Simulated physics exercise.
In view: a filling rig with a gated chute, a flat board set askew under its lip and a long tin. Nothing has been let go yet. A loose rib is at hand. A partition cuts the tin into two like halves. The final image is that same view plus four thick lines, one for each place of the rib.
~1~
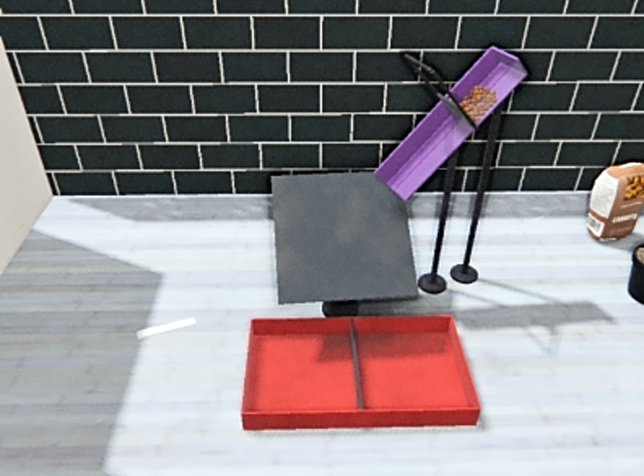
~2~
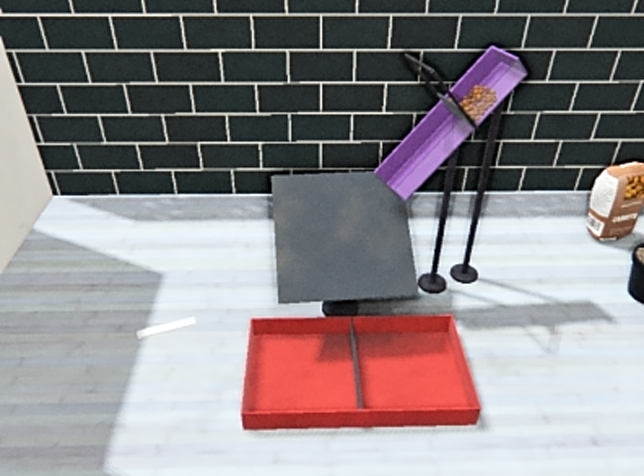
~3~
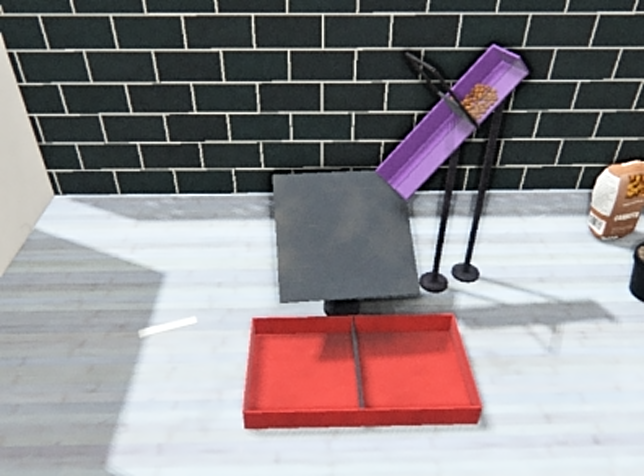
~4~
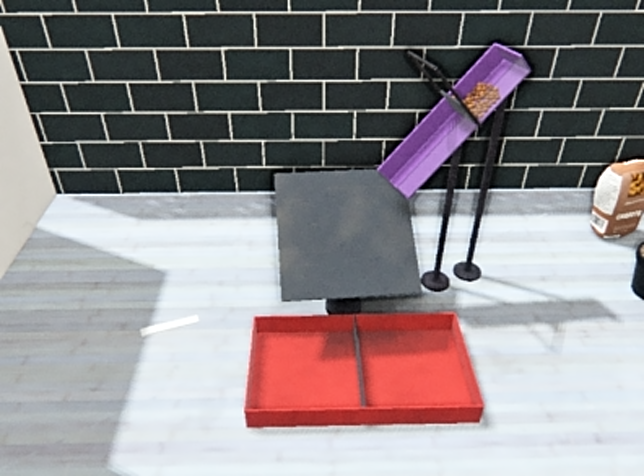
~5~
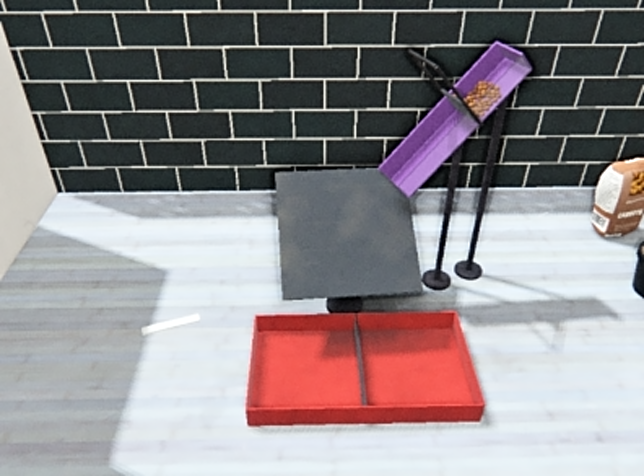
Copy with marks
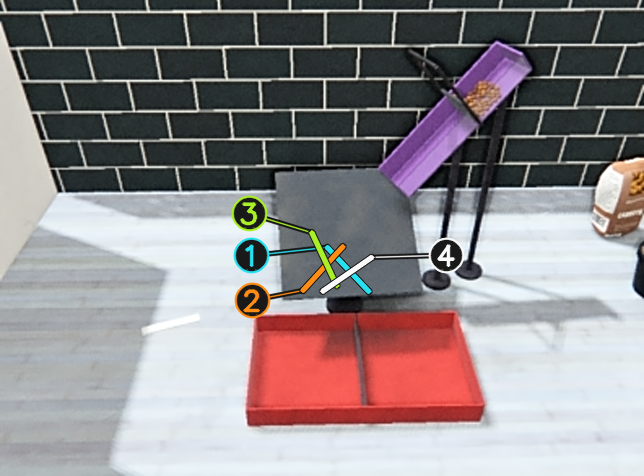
A pale wood-grain counter against a wall of black tiles with light grout is seen from in front and somewhat above. A sloping purple chute on thin black stands holds a small heap of brown balls behind a dark gate at upper right, above a tilted dark grey board and a divided red tray, with a white strip at left and a bag at right. Nothing on the counter moves, while the camera drifts very slightly.
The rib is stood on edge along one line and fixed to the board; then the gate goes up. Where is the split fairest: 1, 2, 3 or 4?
The best line is 3.
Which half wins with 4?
The left half.
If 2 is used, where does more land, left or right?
Left.
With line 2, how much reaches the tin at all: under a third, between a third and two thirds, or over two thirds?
Over two thirds.
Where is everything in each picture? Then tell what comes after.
Load behind the gate (470, 107), cereal balls; lip of the chute (396, 192), sloping fairly steeply, in the first picture.
Middle of the board (343, 233), tilted fairly steeply; middle of its low edge (350, 299); of its high edge (337, 173), in the second picture.
Front corners of the tin (243, 412) and (482, 407); front end of its middle wall (363, 409); gate still shut (451, 102), in the third picture.
Middle of the load (473, 104); lip (399, 190), in the fourth picture.
Middle of the load (474, 102); lip (400, 189), in the fifth picture.
On the marked copy, line 1 from (327, 247) to (368, 291); line 2 from (342, 246) to (302, 290); line 3 from (311, 232) to (336, 285); line 4 from (371, 257) to (322, 291).
Choosing 1, of what is caught, roughly a quarter in the left half, the larger part in the right.
Choosing 2, of what is caught, the larger part in the left half, about a tenth in the right.
Choosing 3, of what is caught, roughly two thirds in the left half, roughly a third in the right.
Choosing 4, of what is caught, the larger part in the left half, about a tenth in the right.
